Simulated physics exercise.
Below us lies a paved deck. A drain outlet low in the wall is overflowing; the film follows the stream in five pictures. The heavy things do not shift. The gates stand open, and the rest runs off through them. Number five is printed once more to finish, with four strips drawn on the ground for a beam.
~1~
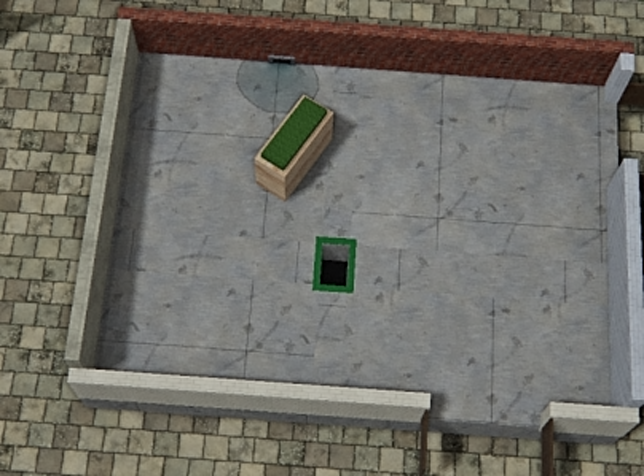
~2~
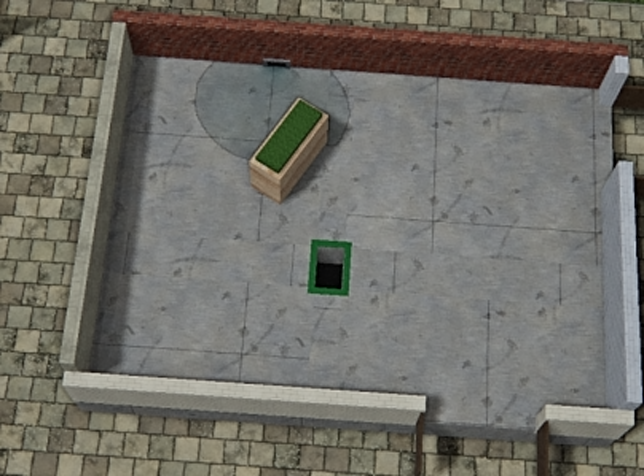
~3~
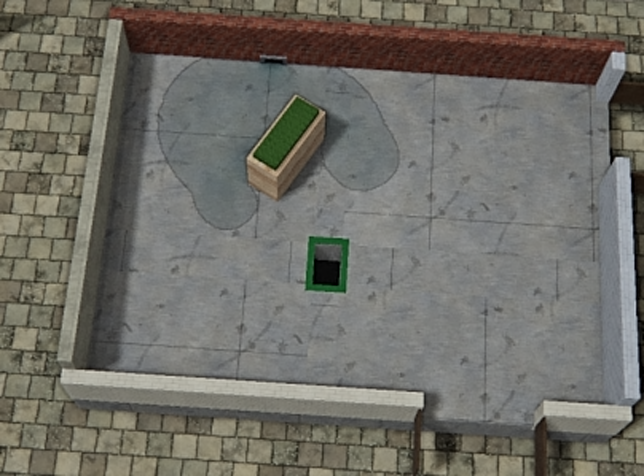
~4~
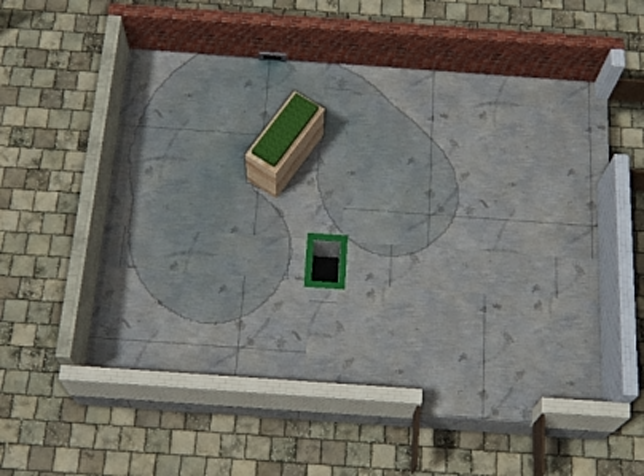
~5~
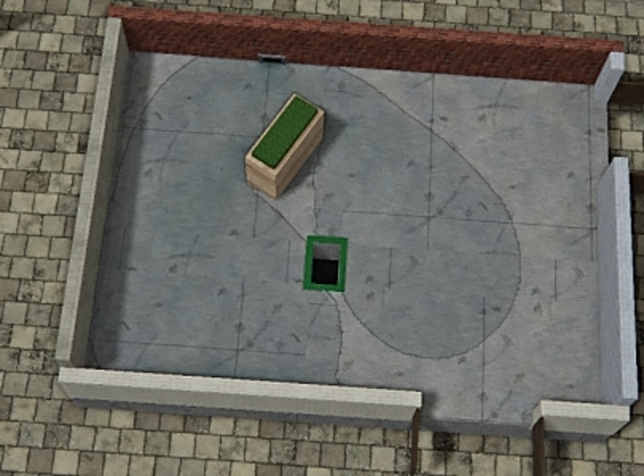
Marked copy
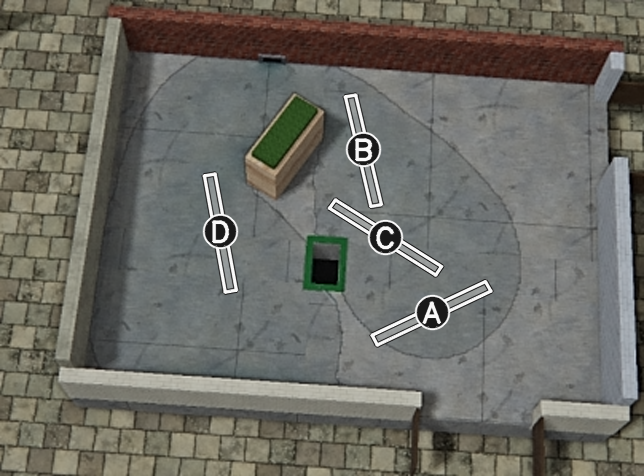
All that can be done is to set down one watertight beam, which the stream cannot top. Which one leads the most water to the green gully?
Take B.
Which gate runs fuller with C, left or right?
More leaves on the left.
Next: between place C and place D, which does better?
That is place D.
On the marked copy, A from (374, 340) to (488, 286); B from (350, 95) to (376, 205); C from (332, 204) to (438, 270); D from (209, 174) to (230, 291).
For place A, about 5 % of the stream goes into the green gully, about 91 % out by the gates.
For place B, about 16 % of the stream goes into the green gully, about 82 % out by the gates.
For place C, about 3 % of the stream goes into the green gully, about 96 % out by the gates.
For place D, about 9 % of the stream goes into the green gully, about 89 % out by the gates.
